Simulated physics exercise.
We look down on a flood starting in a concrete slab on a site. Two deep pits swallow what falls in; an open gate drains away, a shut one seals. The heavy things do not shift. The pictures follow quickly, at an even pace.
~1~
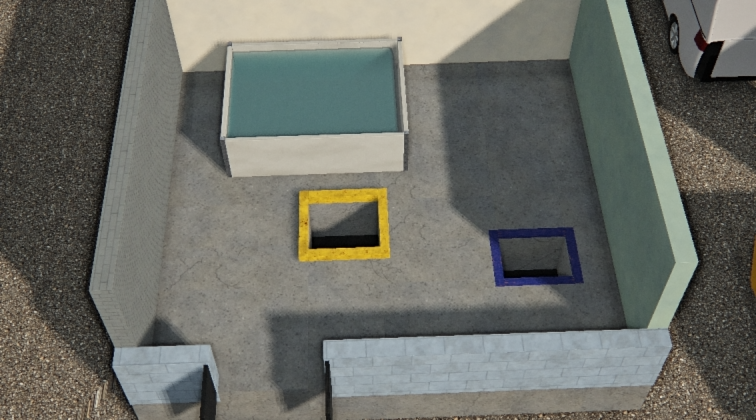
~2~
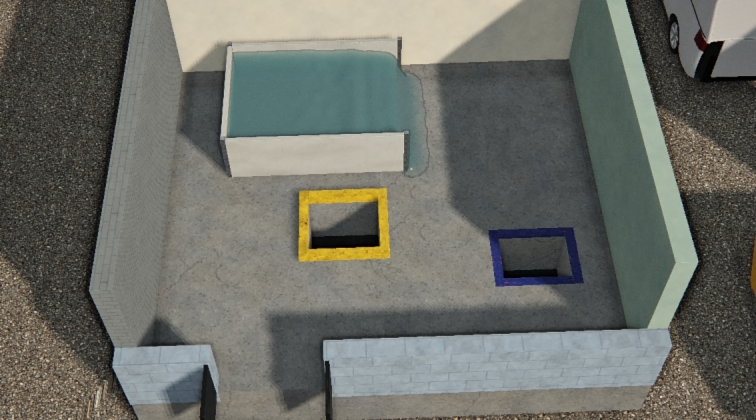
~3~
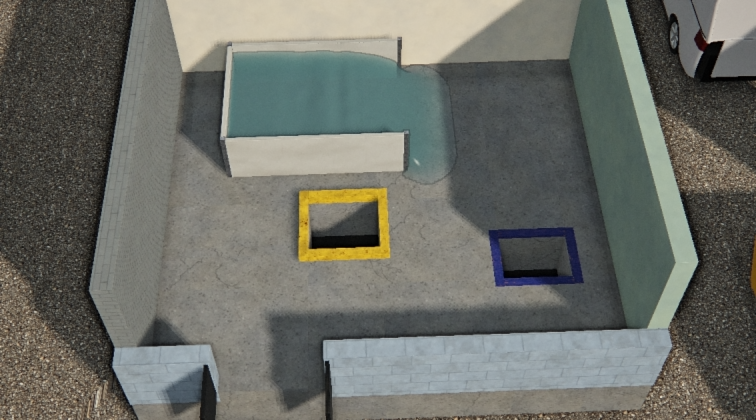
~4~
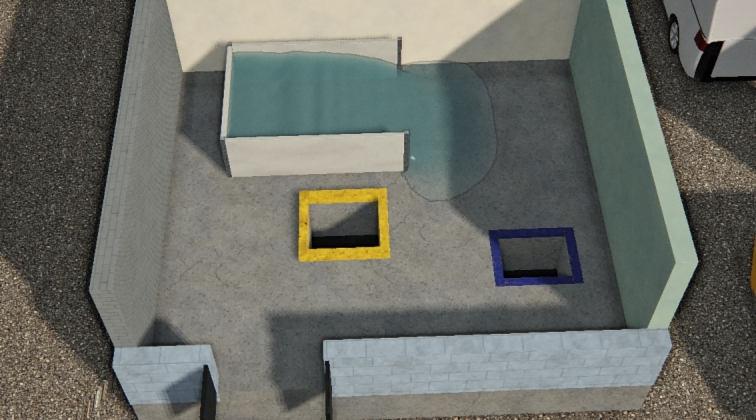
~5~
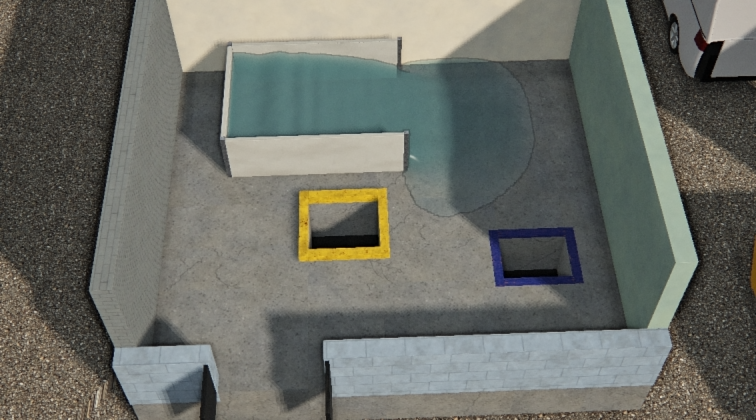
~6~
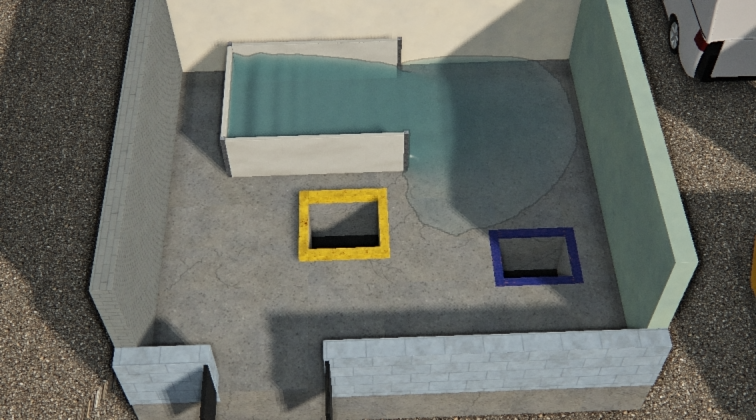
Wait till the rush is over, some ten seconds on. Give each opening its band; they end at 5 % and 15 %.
In the end: The gate takes not even 5 %; the blue pit takes above 15 %; the yellow pit takes not even 5 %.
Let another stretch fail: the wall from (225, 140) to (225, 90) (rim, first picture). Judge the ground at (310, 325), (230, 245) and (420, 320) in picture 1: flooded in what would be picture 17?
In that order: Awash, covered, free of water.
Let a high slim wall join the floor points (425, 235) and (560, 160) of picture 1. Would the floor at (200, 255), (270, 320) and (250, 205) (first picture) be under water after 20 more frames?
As listed: Not flooded, dry, no water.
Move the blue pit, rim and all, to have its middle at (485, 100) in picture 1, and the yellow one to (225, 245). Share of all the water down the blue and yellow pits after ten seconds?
Per cent: Blue 55, yellow 0.
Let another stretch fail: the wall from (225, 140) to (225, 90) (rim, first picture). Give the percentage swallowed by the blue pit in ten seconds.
In per cent: Blue 12.
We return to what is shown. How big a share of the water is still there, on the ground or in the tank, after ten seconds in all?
Roughly 60 per cent.
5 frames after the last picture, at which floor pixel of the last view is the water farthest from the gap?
I would point to (601, 248).
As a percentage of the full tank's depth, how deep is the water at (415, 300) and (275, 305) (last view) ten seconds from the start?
In turn 8 and 6 in a hundred.
A moment on, water covers 30 % of the floor; the gate 0 %, the blue pit 0 %, the yellow pit 0 %.
Next, water covers 35 % of the floor; the gate 0 %, the blue pit 2 %, the yellow pit 0 %.
Then, water covers 45 % of the floor; the gate 0 %, the blue pit 12 %, the yellow pit 0 %.
Later, water covers 80 % of the floor; the gate 1 %, the blue pit 27 %, the yellow pit 0 %.
In the end, water covers 95 % of the floor; the gate 3 %, the blue pit 36 %, the yellow pit 0 %.
